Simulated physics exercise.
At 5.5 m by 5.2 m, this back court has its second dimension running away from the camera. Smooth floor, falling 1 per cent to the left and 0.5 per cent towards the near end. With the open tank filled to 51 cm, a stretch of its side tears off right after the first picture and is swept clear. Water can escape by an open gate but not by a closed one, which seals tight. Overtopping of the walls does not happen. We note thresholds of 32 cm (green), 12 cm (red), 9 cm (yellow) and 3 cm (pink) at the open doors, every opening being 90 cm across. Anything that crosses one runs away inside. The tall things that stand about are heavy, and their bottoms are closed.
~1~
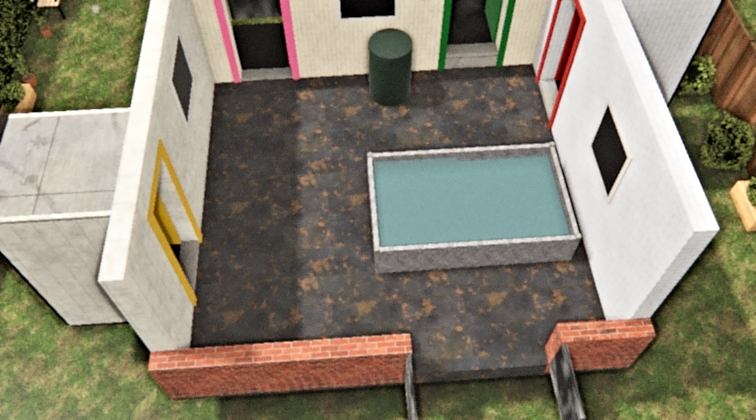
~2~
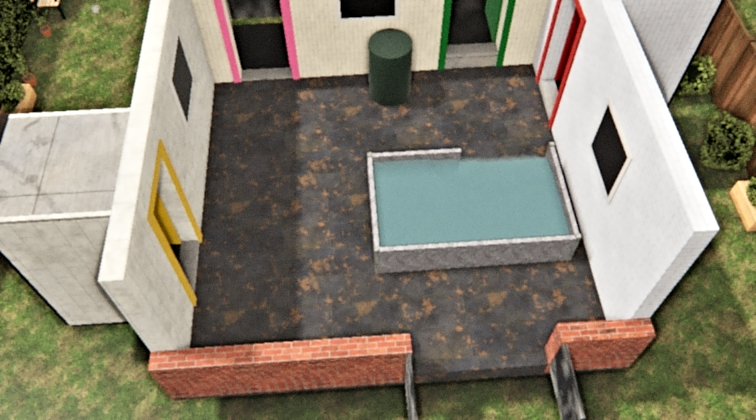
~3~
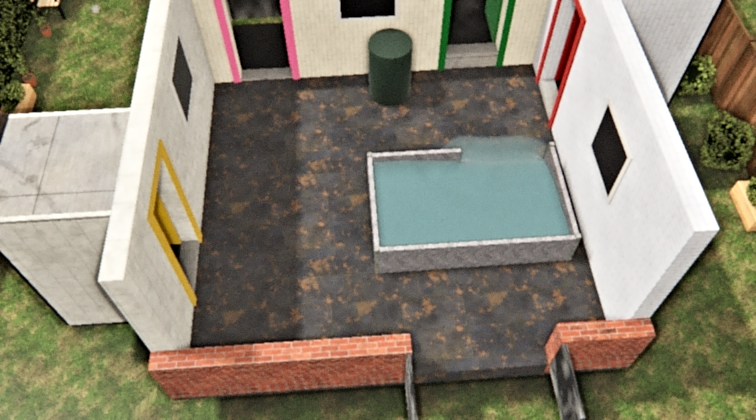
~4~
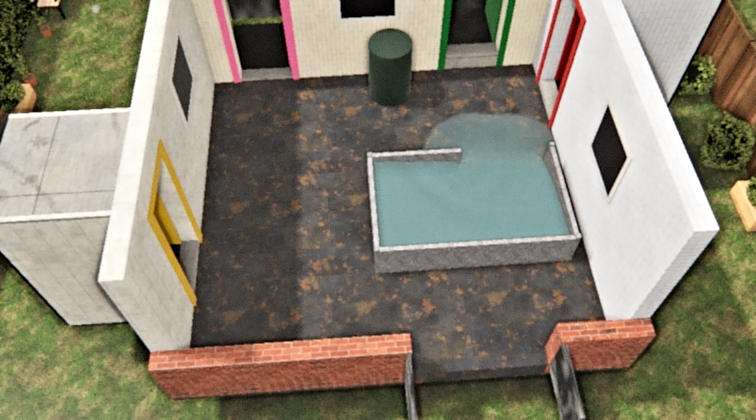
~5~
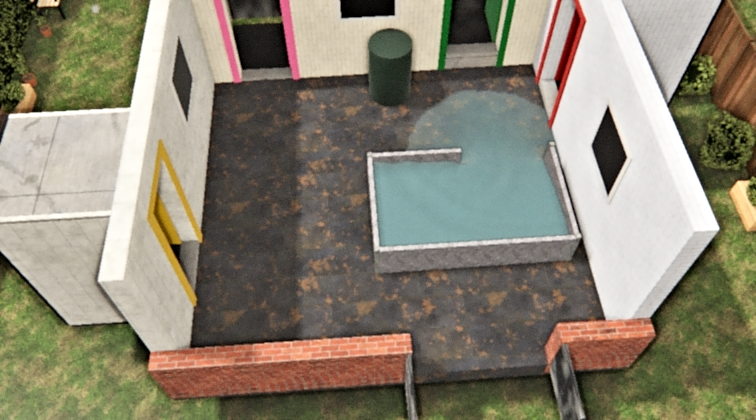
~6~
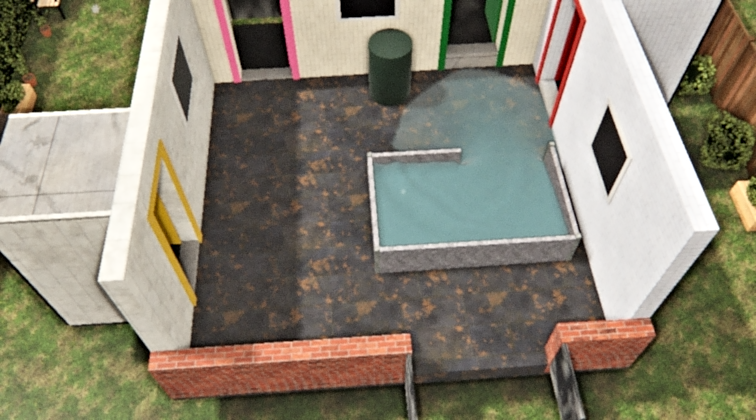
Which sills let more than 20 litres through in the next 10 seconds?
My prediction: Green door: Under the set amount; red door: Past the set amount; yellow door: Under the set amount; pink door: Past the set amount.
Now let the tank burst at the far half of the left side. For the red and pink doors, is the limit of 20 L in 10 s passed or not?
Short answer, against that limit: Red is fine, pink overshoots.
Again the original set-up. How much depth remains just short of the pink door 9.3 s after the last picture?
The depth comes to around 8.0 centimetres.
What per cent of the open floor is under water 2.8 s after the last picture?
I'd guess around 45 %.
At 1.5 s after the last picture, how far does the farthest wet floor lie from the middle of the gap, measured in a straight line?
That comes to near 4.0 m out.
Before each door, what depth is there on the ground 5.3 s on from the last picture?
Green 14 cm, red 14 cm, yellow 8 cm, pink 1 cm.
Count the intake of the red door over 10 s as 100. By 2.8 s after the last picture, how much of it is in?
Some 55 in a hundred.
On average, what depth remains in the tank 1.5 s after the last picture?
The average depth is around 29 cm.
Then, 0.7 s after the last picture water covers 20 % of the floor and is deepest (42 cm) near (527, 70); green door 26 cm at the sill, 0 L in, red door 18 cm at the sill, 0 L in, yellow door not reached, pink door not reached.
Then, 1.5 s after the last picture water covers 25 % of the floor and is deepest (36 cm) near (529, 77); green door 30 cm at the sill, 0 L in, red door 23 cm at the sill, 16 L in, yellow door not reached, pink door not reached.
Then, 2.8 s after the last picture water covers 45 % of the floor and is deepest (28 cm) near (424, 76); green door 25 cm at the sill, 1 L in, red door 22 cm at the sill, 76 L in, yellow door not reached, pink door 2 cm at the sill, 0 L in.
Then, 5.3 s after the last picture water covers 65 % of the floor and is deepest (18 cm) near (415, 84); green door 14 cm at the sill, 1 L in, red door 14 cm at the sill, 131 L in, yellow door 8 cm at the sill, 1 L in, pink door 1 cm at the sill, 0 L in.
Then, 9.3 s after the last picture water covers 90 % of the floor and is deepest (12 cm) near (189, 372); green door 7 cm at the sill, 1 L in, red door 7 cm at the sill, 133 L in, yellow door 6 cm at the sill, 1 L in, pink door 8 cm at the sill, 47 L in.
